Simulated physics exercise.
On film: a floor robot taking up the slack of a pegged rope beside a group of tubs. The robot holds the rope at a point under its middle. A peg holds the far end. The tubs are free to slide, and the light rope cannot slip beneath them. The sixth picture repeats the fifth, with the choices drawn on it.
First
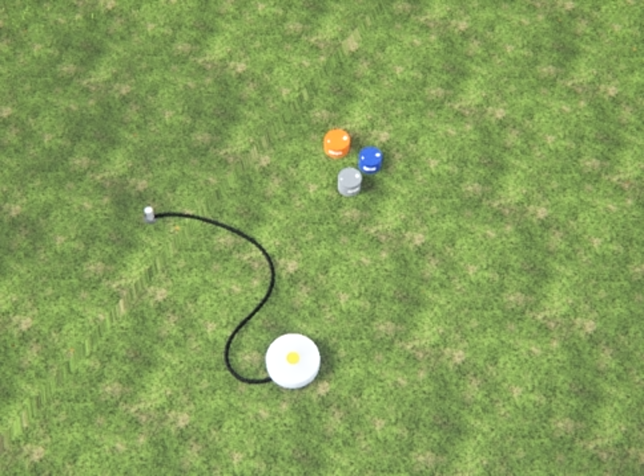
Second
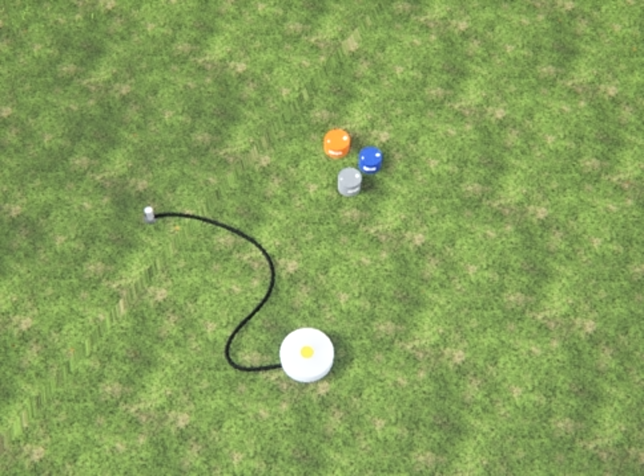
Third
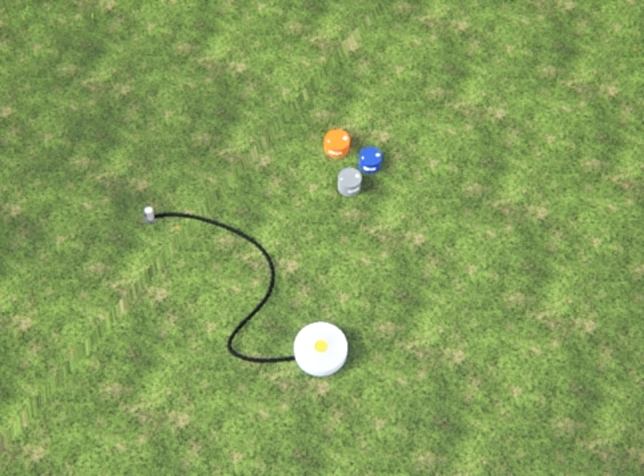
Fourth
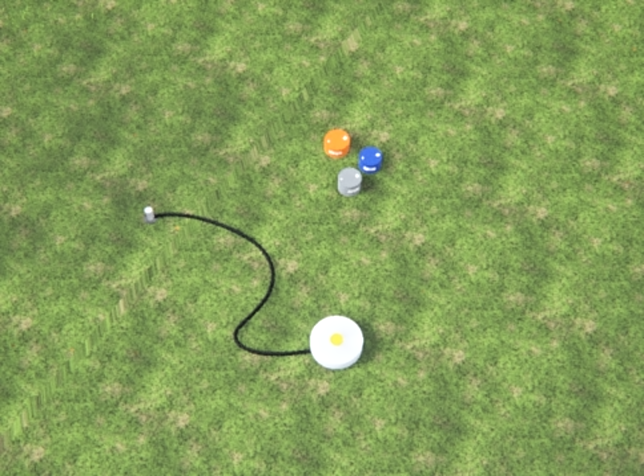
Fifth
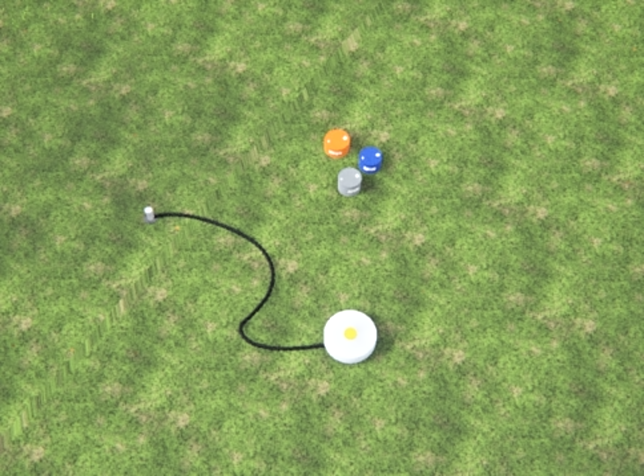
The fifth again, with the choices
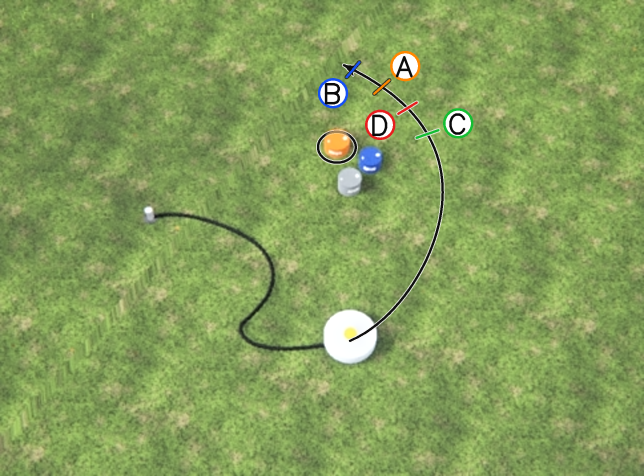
A round white robot with a yellow dot on top slides steadily a short way right and slightly up across patchy green grass, seen from high above by a still camera. A black rope curves from its left side to a small pale peg at the upper left, its lower bend shifting and reshaping as the robot moves. Orange, blue and grey tubs sit motionless, clustered above and right of centre.
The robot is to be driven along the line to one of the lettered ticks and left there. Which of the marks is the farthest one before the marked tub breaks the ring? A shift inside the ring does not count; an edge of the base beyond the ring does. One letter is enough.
It can go as far as A.
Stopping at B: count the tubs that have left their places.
Three.
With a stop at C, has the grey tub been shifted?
No.
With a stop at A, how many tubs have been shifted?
Two.
On the copy, A at (382, 87); B at (353, 70); C at (427, 134); D at (407, 108); the ring at (337, 147); the route from (350, 341) via (443, 186) to (344, 65).
On A. First, robot (429, 251); orange tub (337, 144).
Then, robot (437, 148); orange tub (337, 144).
Finally, robot (382, 82); blue tub (357, 152); grey tub (338, 162); orange tub (336, 143); the orange tub is still in its ring.
By contrast, B drags the ringed tub to (320, 135); C is safe but short; D is safe but short.
